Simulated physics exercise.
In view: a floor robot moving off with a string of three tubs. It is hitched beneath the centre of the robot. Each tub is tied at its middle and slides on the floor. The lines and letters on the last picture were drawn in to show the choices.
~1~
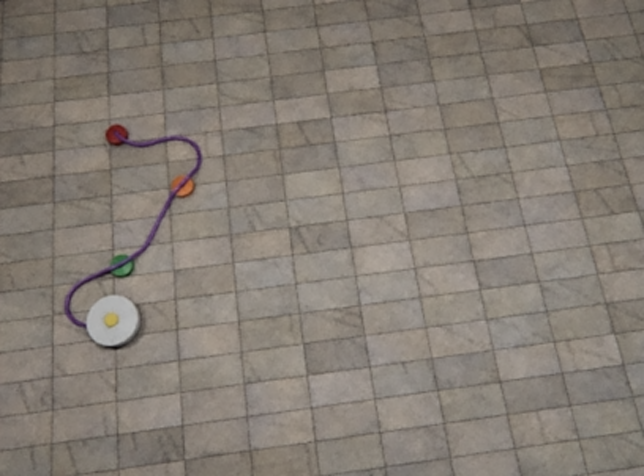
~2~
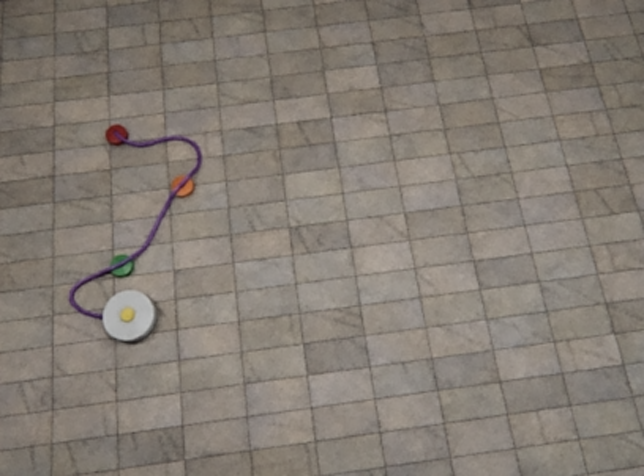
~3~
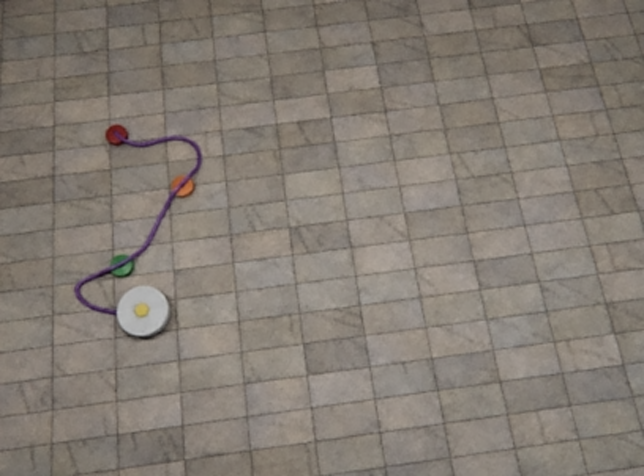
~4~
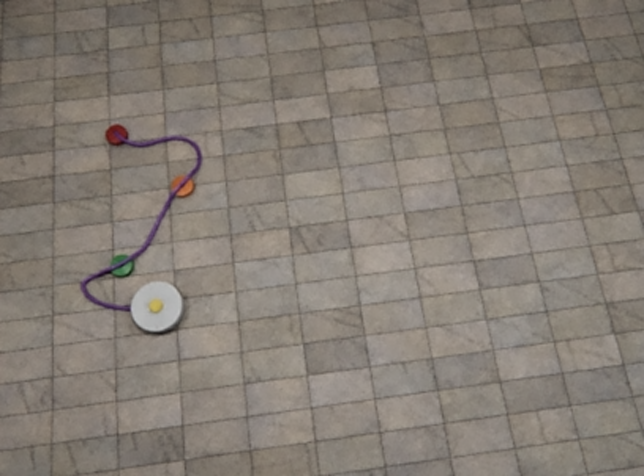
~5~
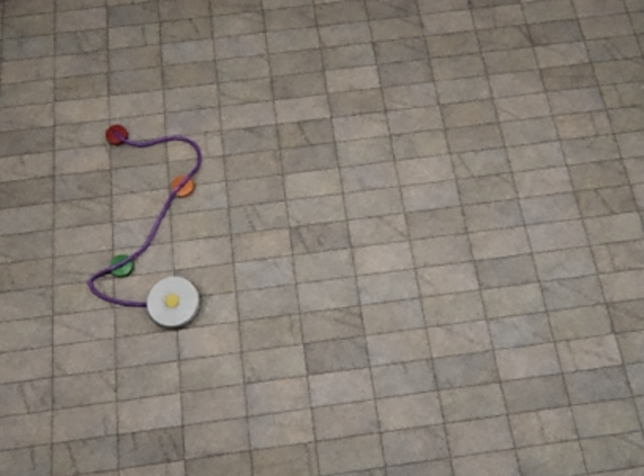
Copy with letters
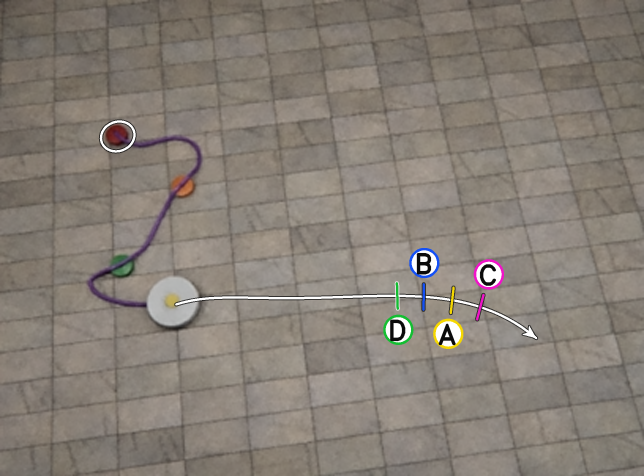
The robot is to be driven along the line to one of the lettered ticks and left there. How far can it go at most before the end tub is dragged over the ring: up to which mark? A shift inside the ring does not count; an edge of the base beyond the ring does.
Up to mark B.
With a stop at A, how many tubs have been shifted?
Three.
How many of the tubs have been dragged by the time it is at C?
Three.
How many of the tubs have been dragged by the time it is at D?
By then, two.
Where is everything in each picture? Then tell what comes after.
The first picture shows red tub (117, 135); orange tub (183, 186); green tub (122, 266).
The second picture shows robot (131, 316); red tub (117, 135).
The third picture shows robot (145, 312); green tub (122, 266).
The fourth picture shows robot (158, 308); orange tub (183, 186).
The fifth picture shows robot (174, 303); red tub (117, 135); orange tub (183, 186); green tub (122, 266).
On the marked copy, A at (452, 300); B at (424, 297); C at (480, 307); D at (397, 296); the ring at (118, 136); the route from (176, 304) via (363, 296) to (536, 338).
Taking B. A third of the way, robot (263, 296); red tub (117, 135); orange tub (183, 186); green tub (136, 269).
Two thirds of the way, robot (349, 295); red tub (117, 135); orange tub (183, 186); green tub (218, 273).
When it is over, robot (425, 295); red tub (117, 135); orange tub (212, 206); green tub (298, 254); the ringed tub at the far end is still in its ring.
As for the rest, A drags the last tub to (127, 142); C drags the last tub to (146, 155); D is safe but short.
